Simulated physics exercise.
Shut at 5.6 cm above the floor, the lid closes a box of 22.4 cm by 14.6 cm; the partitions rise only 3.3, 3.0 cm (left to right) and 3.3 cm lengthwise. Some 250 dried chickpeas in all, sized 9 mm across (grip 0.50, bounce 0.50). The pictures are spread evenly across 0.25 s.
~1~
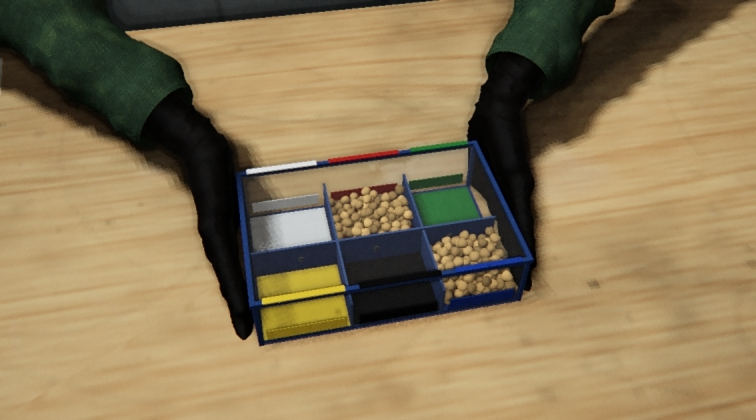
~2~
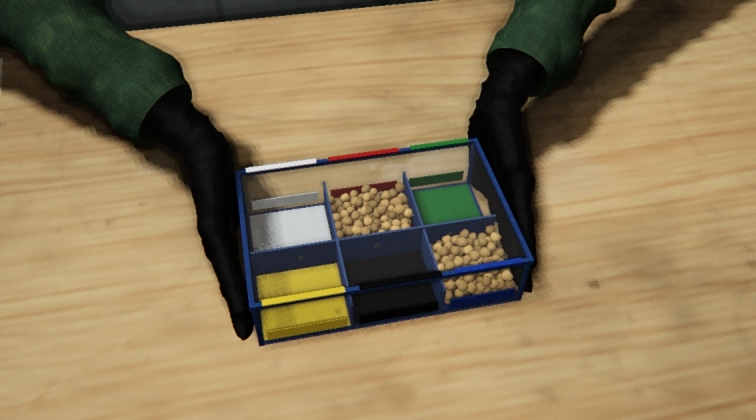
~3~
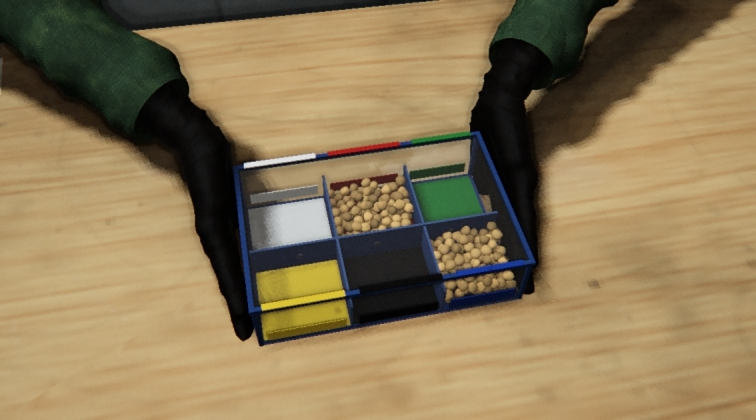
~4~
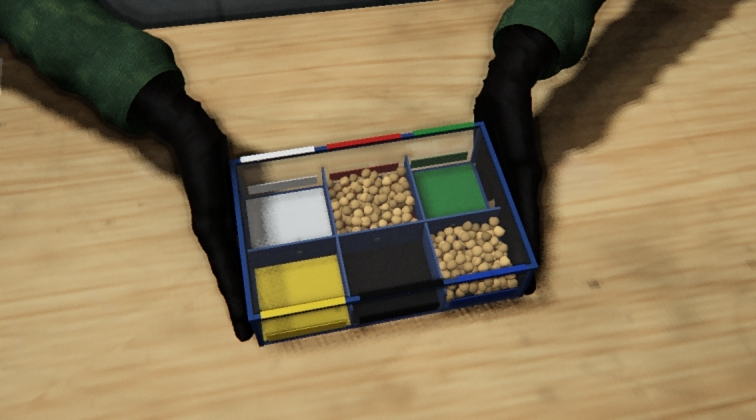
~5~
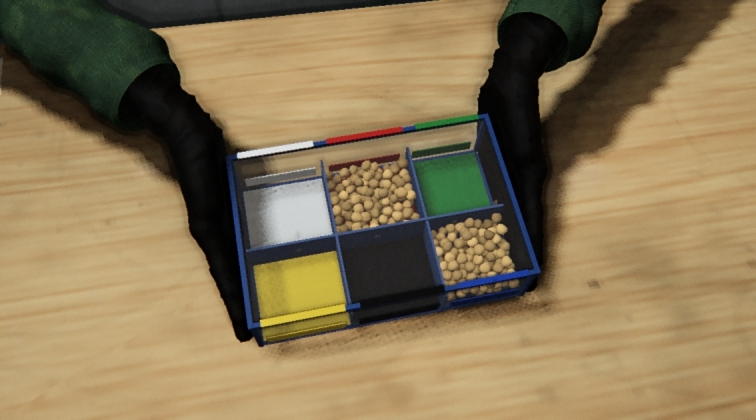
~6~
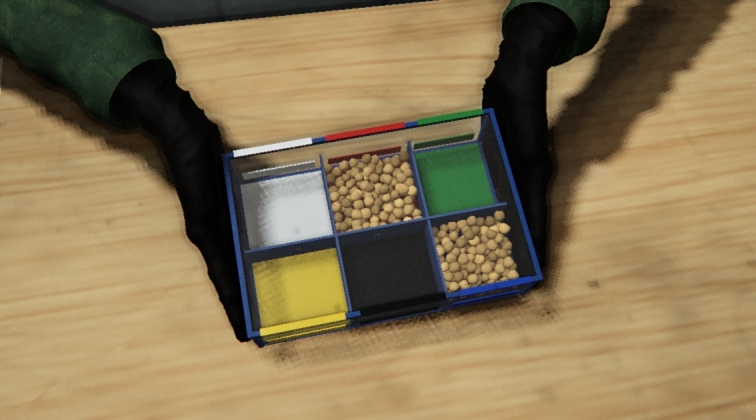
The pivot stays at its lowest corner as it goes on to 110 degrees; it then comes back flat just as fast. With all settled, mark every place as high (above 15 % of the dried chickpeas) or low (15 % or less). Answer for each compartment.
Red compartment: Low; blue compartment: High; green compartment: Low; yellow compartment: High; white compartment: Low; black compartment: High.
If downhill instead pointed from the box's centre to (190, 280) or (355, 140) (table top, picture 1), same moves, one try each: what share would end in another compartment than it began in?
Approximately 100 percent, then 55 percent.
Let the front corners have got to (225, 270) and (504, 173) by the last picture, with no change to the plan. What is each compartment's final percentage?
Each compartment ends with this per cent: Red 35, blue 0, green 0, yellow 0, white 60 and black 0.
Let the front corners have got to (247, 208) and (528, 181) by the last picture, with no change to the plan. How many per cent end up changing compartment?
Estimate: Around 50 %.
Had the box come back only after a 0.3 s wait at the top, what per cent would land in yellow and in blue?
Result - yellow: 20 %; blue: 45 %.
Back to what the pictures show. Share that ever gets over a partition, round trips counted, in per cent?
Estimate: Around 50 %.
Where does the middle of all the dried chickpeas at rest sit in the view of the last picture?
Centre at rest, approx.: (424, 289) px.
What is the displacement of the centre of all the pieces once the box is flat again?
I'd say close to 5.0 cm in total.
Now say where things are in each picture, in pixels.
The first picture shows box tilt 0 degrees, front corners at (255, 303) and (527, 259); red 50 %, blue 50 %.
The second picture shows box tilt 1 degrees, front corners at (255, 305) and (528, 259).
The third picture shows box tilt 5 degrees, front corners at (254, 309) and (529, 261), lowest corner left front.
The fourth picture shows box tilt 11 degrees, front corners at (254, 316) and (532, 265), lowest corner left front.
The fifth picture shows box tilt 18 degrees, front corners at (253, 324) and (534, 270), lowest corner left front.
The sixth picture shows box tilt 24 degrees, front corners at (253, 332) and (536, 276), lowest corner left front; red 50 %, blue 50 %.
Then, 0.78 s after the last picture, tilt 109 degrees; red 20 %, blue 50 %, yellow 5 %, black 25 %.
Then, 1.31 s after the last picture, tilt 47 degrees; blue 45 %, yellow 20 %, black 30 %.
Then, 1.89 s after the last picture, tilt 0 degrees; blue 45 %, yellow 20 %, black 30 %.
In the end, red 0 %, blue 45 %, green 0 %, yellow 20 %, white 0 %, black 30 %.
